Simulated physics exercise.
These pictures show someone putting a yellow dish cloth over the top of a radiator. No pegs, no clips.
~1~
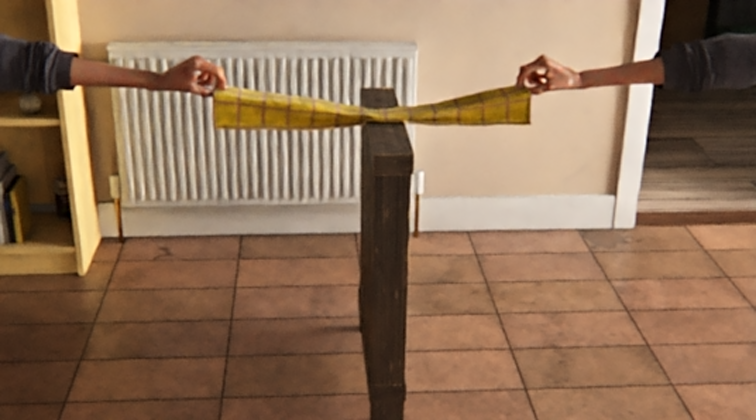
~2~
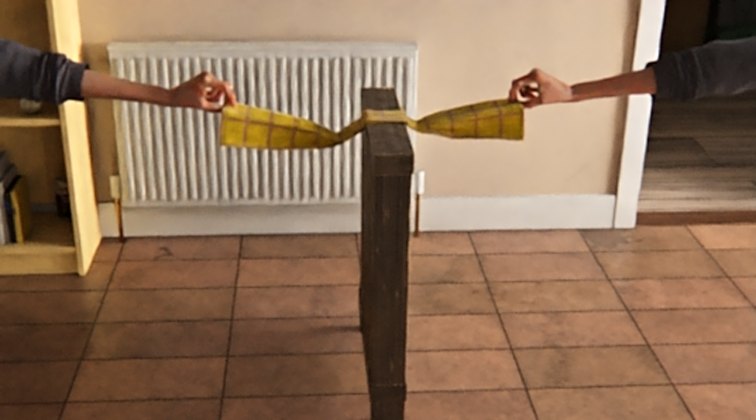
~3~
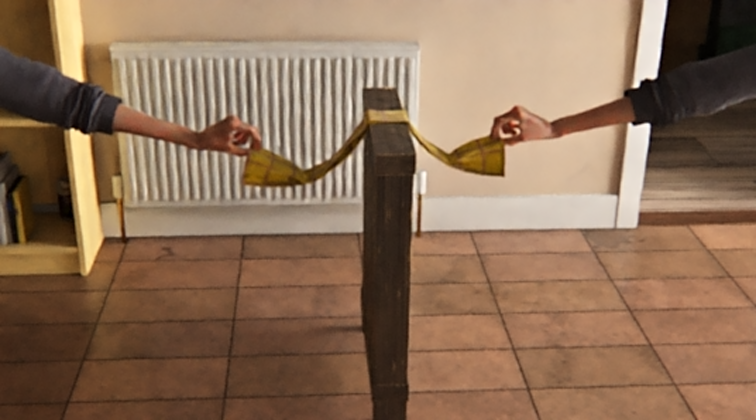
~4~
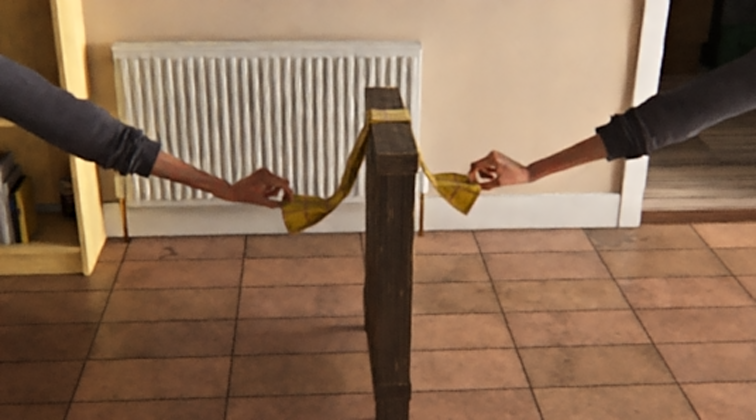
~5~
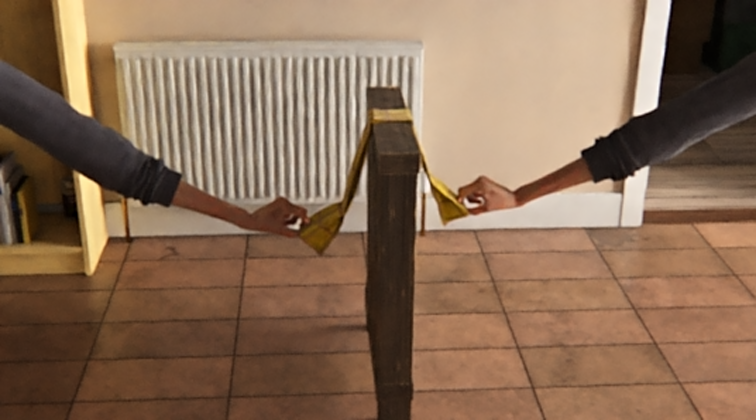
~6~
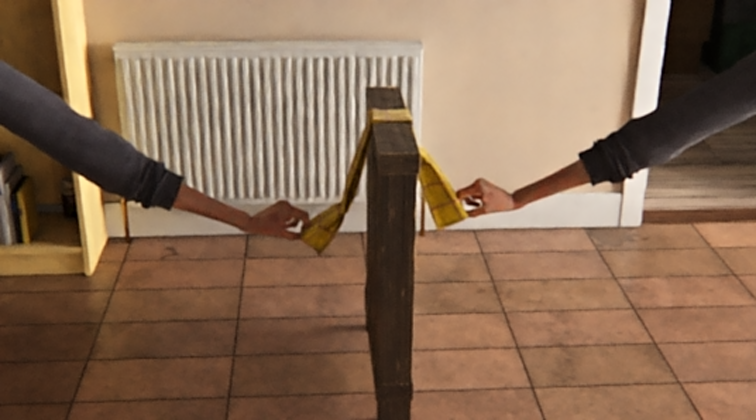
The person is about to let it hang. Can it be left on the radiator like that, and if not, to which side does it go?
Outcome: The yellow dish cloth hangs there.
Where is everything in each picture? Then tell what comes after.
In the first frame, left end (219, 129); right end (527, 125); top of the radiator (394, 159).
In the second frame, left end (225, 146); right end (519, 141).
In the third frame, left end (248, 186); right end (500, 177); top of the radiator (396, 158).
In the fourth frame, left end (295, 234); right end (462, 214).
In the fifth frame, left end (323, 252); right end (442, 222).
In the sixth frame, left end (323, 252); right end (436, 227); both sides about alike.
Then, 0.46 s past the final frame, dish cloth hanging on both sides, left end near (364, 257), right end near (412, 228).
Then, 1.28 s past the final frame, dish cloth hanging on both sides, left end near (356, 256), right end near (421, 227).
When it is over, dish cloth hanging on both sides, left end near (358, 257), right end near (417, 227). The yellow dish cloth keeps its place.
